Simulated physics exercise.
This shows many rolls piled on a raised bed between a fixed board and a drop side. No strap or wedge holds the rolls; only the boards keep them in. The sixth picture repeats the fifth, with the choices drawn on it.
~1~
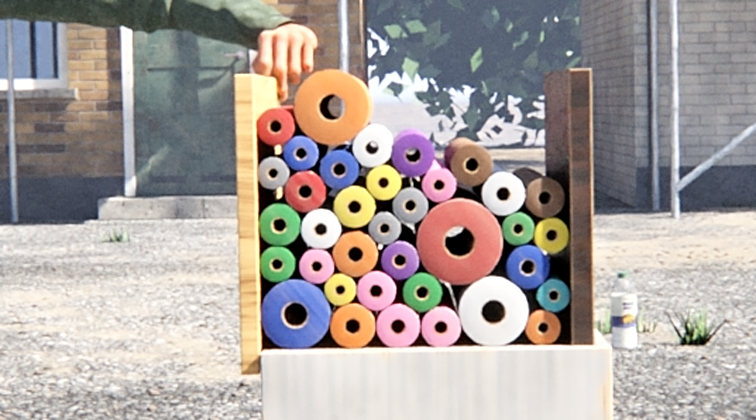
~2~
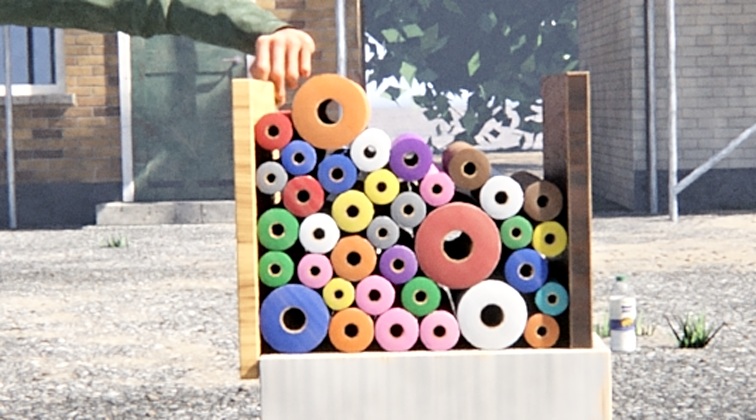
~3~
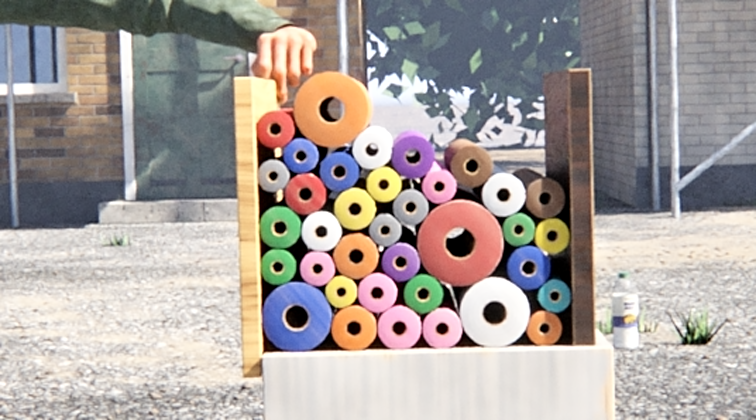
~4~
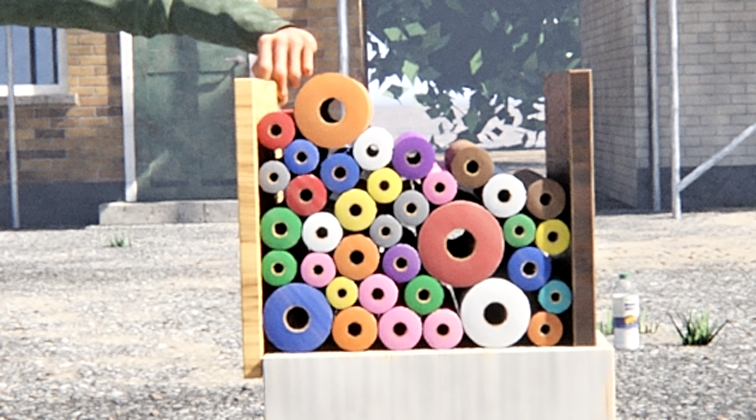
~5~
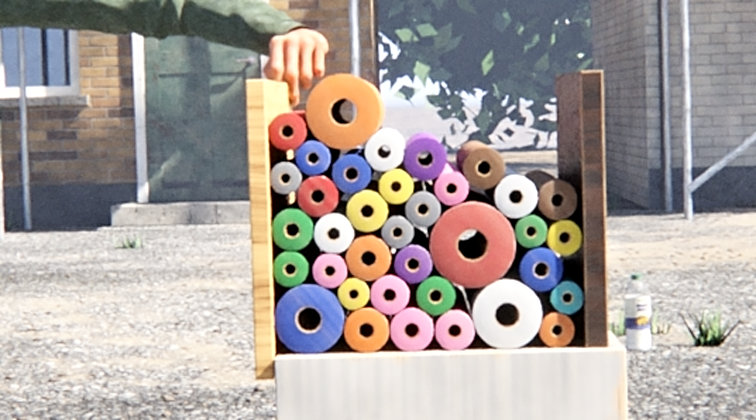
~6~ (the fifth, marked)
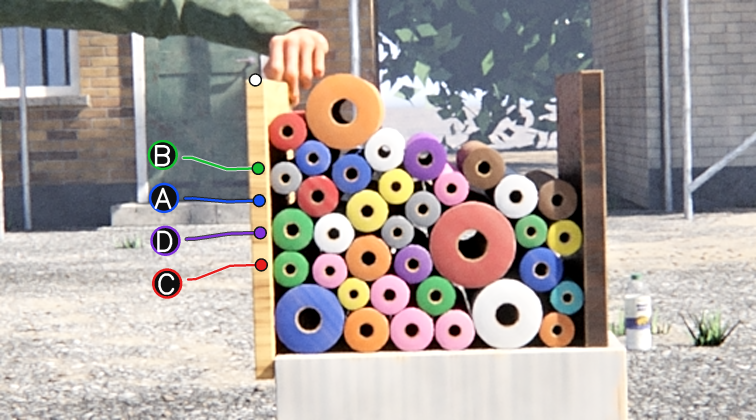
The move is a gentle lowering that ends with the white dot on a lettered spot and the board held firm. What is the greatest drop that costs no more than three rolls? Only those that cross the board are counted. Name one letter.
The answer is mark A.
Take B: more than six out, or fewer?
It loses fewer than six.
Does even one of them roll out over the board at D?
At D: Yes.
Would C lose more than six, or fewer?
More than six.
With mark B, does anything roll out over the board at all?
At B: No.
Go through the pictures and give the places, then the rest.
In the first frame, a white roll (503, 194); a brown roll (472, 165); side board (262, 213).
In the second frame, side board (260, 218); a blue roll (294, 319).
In the third frame, an orange roll (545, 328); a green roll (423, 294).
In the fourth frame, a green roll (280, 229); a red roll (306, 195).
In the fifth frame, a yellow roll (396, 187); a white roll (516, 197); a brown roll (484, 168).
On the marked copy, A at (259, 201); B at (258, 168); C at (261, 265); D at (260, 233); the white dot at (255, 80).
Taking A. A third of the way, top of the board (268, 138).
Two thirds of the way, top of the board (270, 200).
When it is over, top of the board (270, 200), one out over the board.
As for the rest, B none out over the board; C more than three out over the board; D four out over the board.
